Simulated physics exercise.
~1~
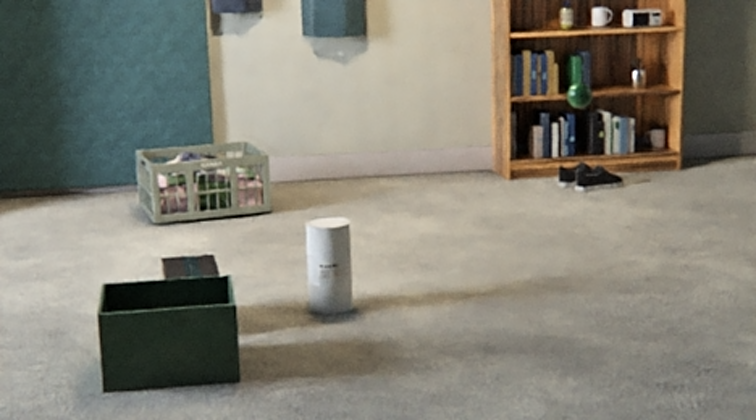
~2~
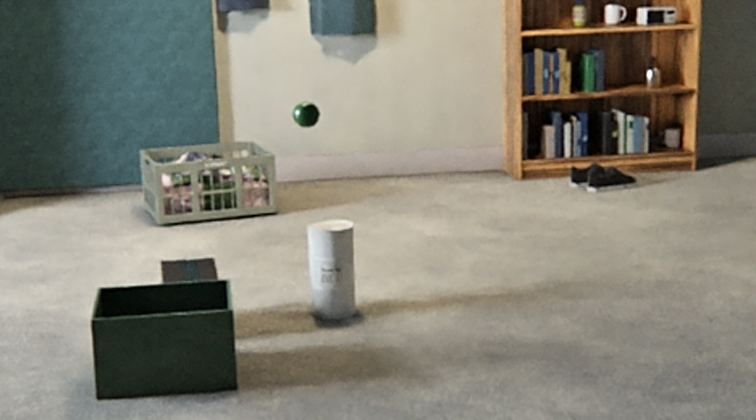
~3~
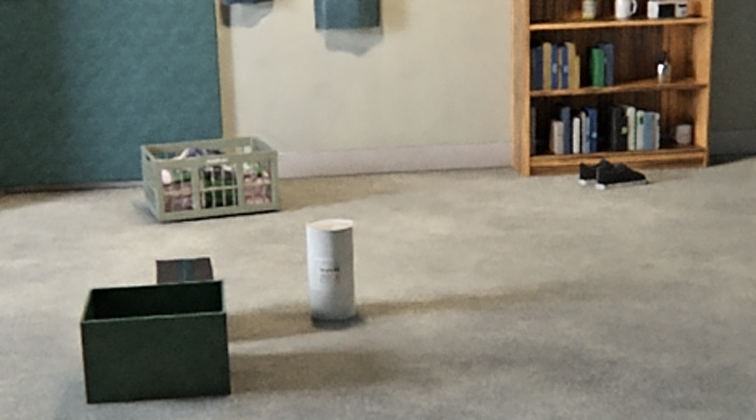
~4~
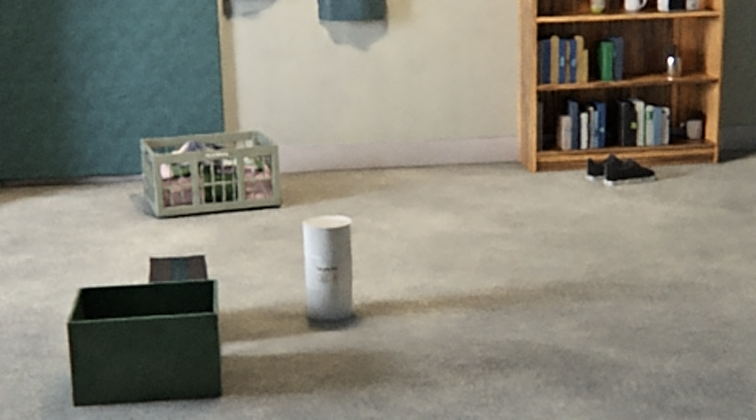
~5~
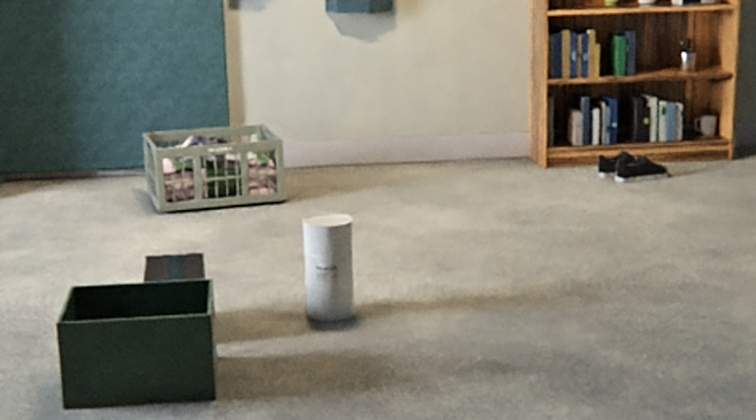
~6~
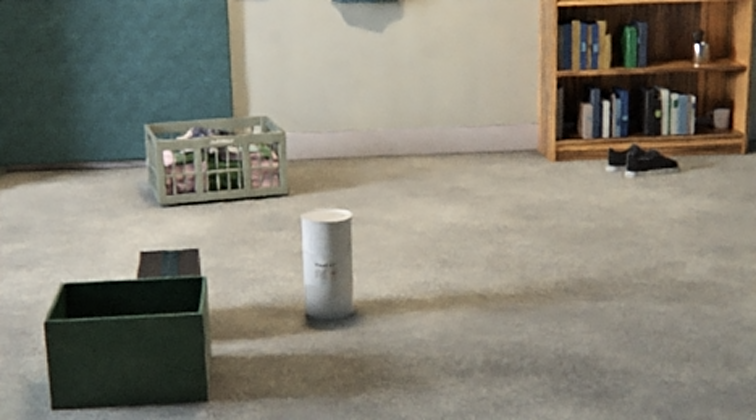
A green apple flies through the air in front of a wooden bookcase, in a carpeted room seen from slightly above. On the floor, an open dark green box stands at the lower left with a flat black parcel just behind it, and a white canister stands upright near the middle. Farther back are a pale slatted crate and a pair of dark shoes. The apple travels left past the pale wall, dropping toward the box, and is then lost from sight. It ends up inside the box, while the canister and parcel stay put as the view drifts gently.
